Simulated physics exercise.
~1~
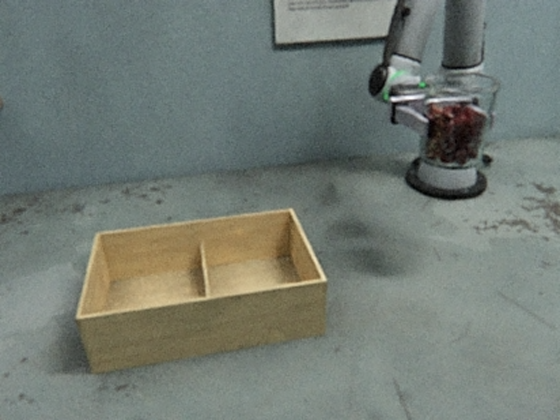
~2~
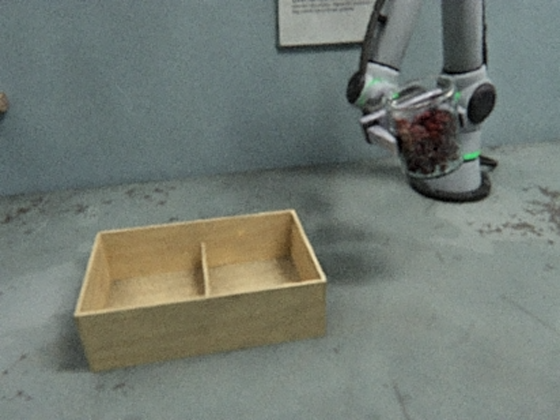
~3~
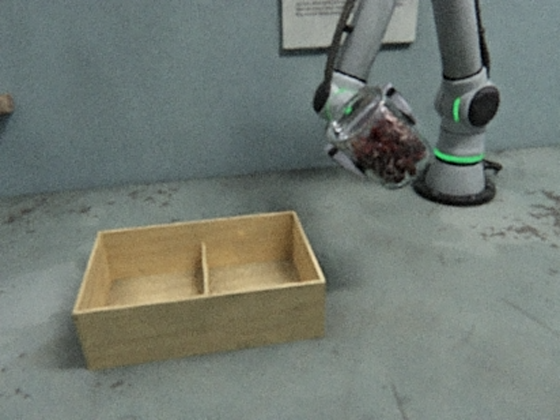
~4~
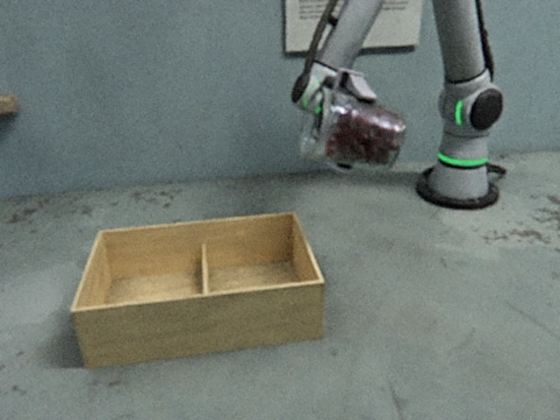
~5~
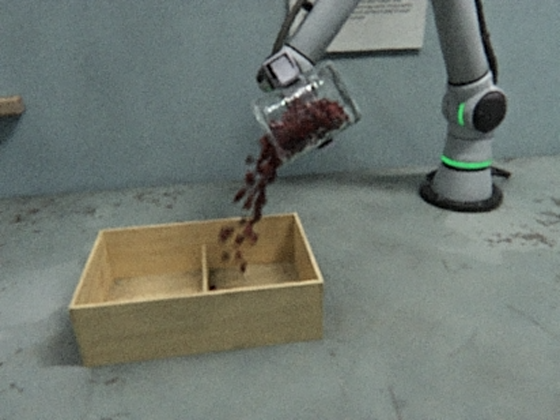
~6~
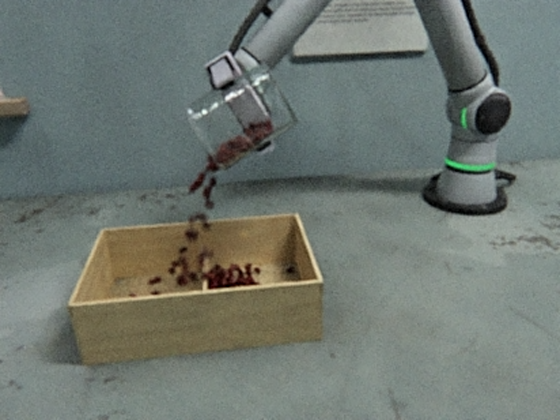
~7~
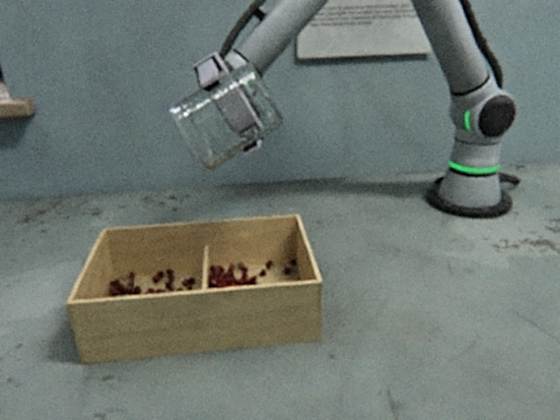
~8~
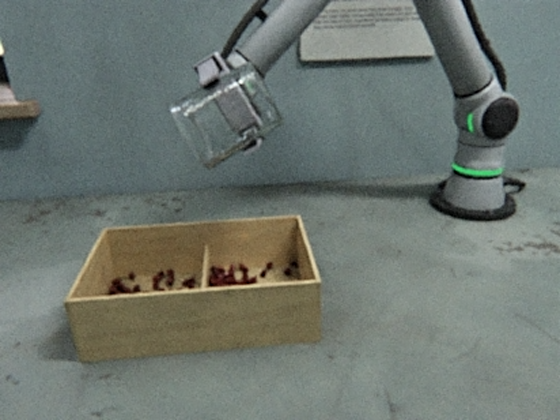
A robot arm moves a clear cup left and pours dried beans into both box compartments.
